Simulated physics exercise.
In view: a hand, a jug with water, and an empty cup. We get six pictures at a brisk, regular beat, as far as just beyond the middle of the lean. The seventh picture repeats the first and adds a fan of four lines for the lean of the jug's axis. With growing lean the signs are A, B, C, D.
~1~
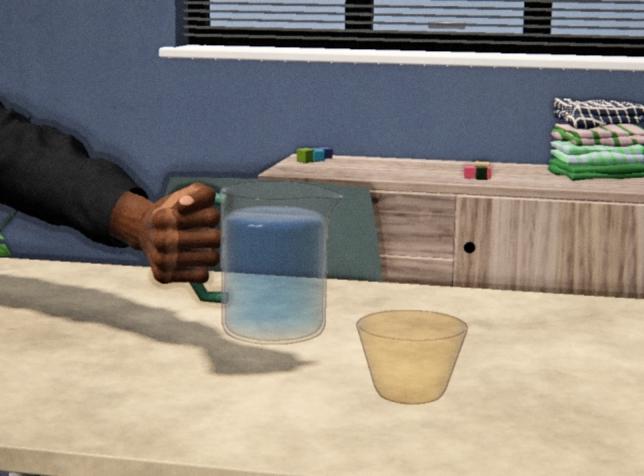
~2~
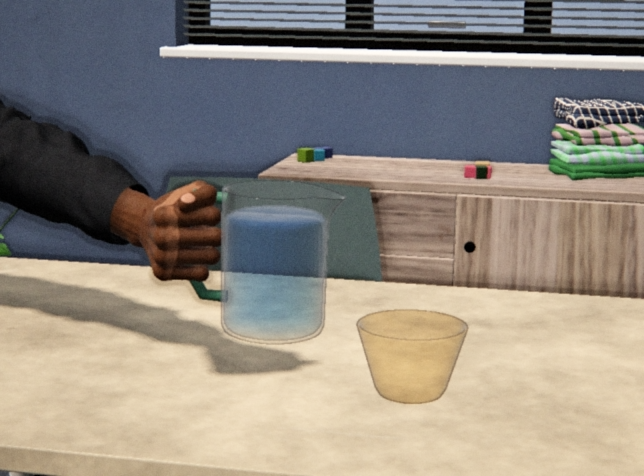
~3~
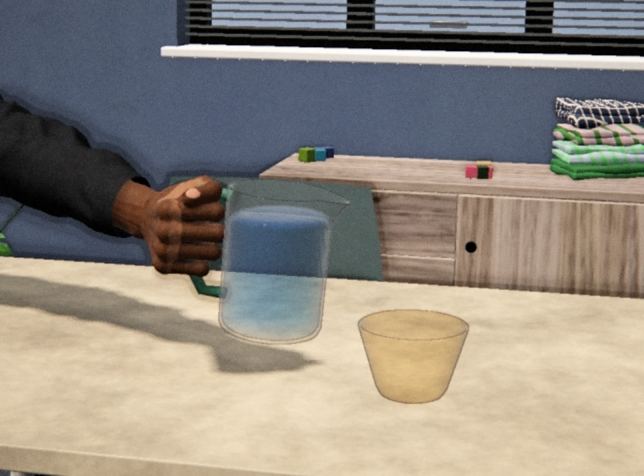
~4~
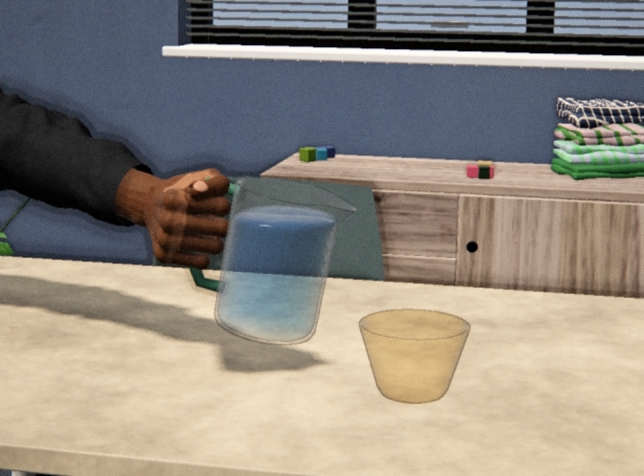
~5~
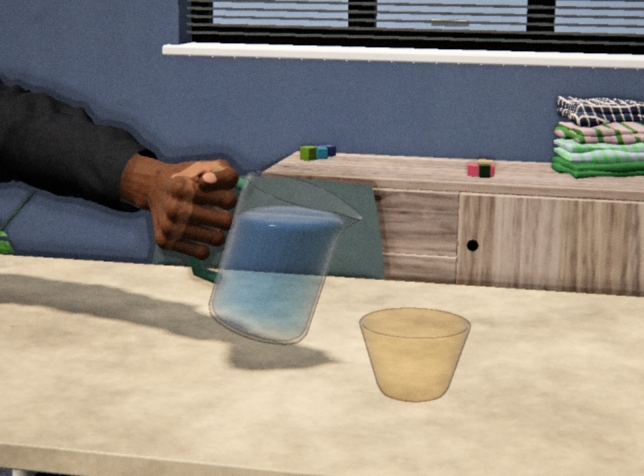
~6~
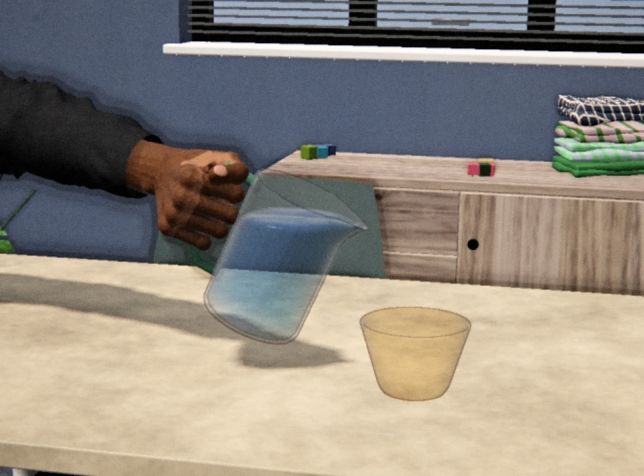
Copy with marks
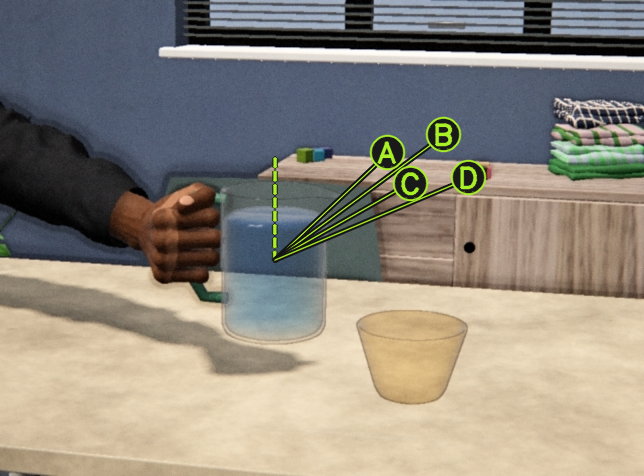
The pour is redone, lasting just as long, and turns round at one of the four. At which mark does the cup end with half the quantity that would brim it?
Line B does it best.
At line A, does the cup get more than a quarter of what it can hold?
Yes, it does.
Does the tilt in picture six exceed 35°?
No.
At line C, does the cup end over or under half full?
Over.
In lime, A at (375, 165); B at (430, 145); C at (395, 191); D at (453, 184).
Choosing A, the cup ends with about 35 % of what it can hold.
Choosing B, the cup ends with about 51 % of what it can hold.
Choosing C, the cup ends with about 70 % of what it can hold.
Choosing D, the cup ends with about 92 % of what it can hold.
